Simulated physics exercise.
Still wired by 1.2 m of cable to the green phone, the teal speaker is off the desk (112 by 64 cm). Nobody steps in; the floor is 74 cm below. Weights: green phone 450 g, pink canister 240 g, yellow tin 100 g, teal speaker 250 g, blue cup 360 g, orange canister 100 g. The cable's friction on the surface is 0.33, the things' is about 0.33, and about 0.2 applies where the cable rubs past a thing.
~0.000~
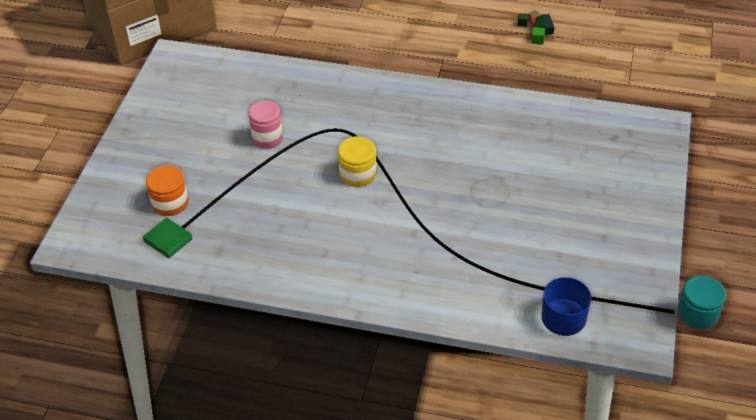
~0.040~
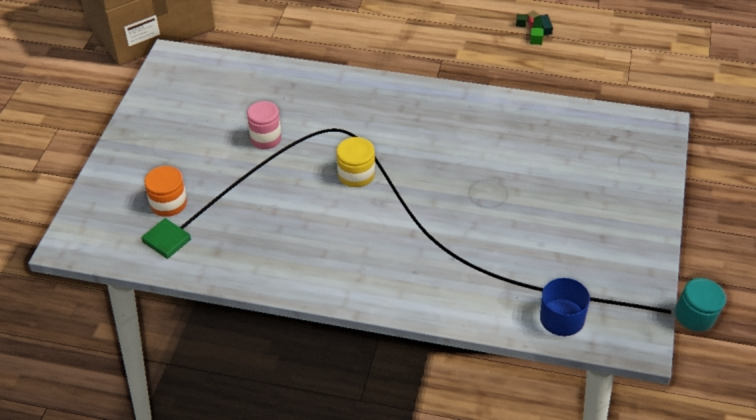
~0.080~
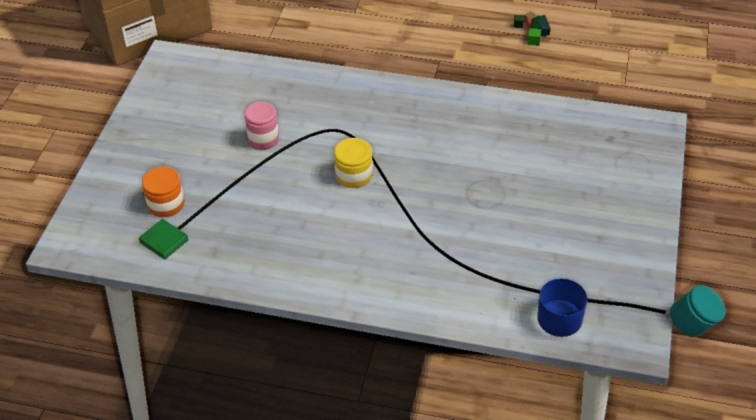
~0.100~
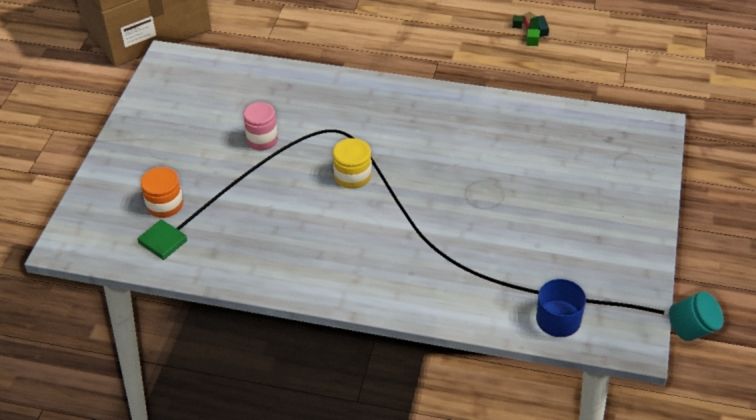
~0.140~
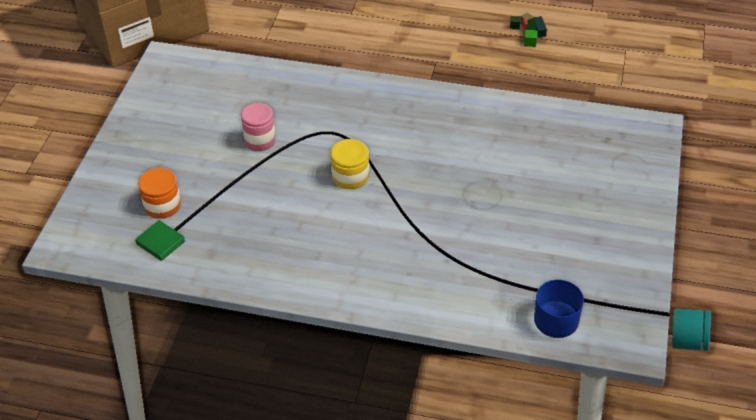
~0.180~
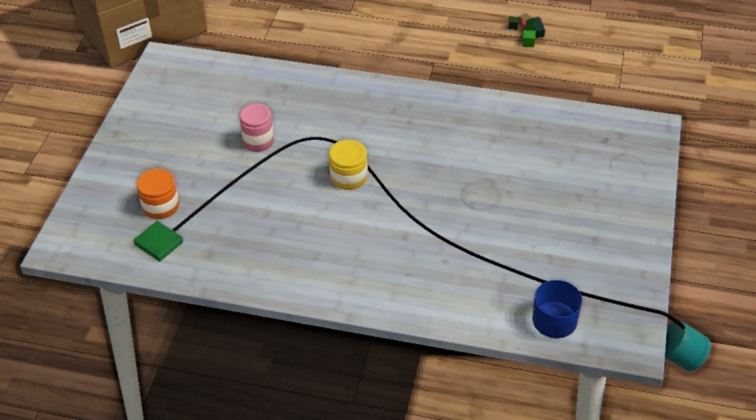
A teal cylinder at the table's right edge tilts and turns onto its side, then drops lower beside the edge as the black cable attached to it shifts; the green square, blue cup and three lidded containers stay in place.
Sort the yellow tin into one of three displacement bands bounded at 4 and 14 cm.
Band: Large.
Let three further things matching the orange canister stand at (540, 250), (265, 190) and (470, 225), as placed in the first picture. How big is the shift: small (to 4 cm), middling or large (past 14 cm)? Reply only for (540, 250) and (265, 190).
The first would move just a bit, and the second would move a long way.
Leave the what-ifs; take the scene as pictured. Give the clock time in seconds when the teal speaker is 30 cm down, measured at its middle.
Close to 0.36 s.
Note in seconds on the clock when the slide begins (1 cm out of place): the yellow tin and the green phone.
About: Yellow tin 0.28 s, green phone 0.34 s.
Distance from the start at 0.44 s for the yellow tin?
By then the yellow tin has moved close to 25 cm.
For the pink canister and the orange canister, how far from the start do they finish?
The pink canister ends up 0 cm from where it began, and the orange canister 0 cm.
At 0.4 s, the cable's tail end at (188, 234); yellow tin 24 cm off its start, teal speaker over the edge, green phone 2 cm off its start.
At 0.7 s, the cable's tail end at (212, 249); yellow tin over the edge, teal speaker over the edge, green phone 6 cm off its start.
At 0.9 s, the cable's tail end at (228, 249); yellow tin over the edge, green phone 9 cm off its start at (209, 242), teal speaker over the edge.
At 1.2 s, the cable's tail end at (232, 249); yellow tin over the edge, green phone 10 cm off its start, teal speaker over the edge.
At 2.4 s, the cable's tail end at (235, 250); yellow tin over the edge, green phone 11 cm off its start at (216, 243), teal speaker over the edge.
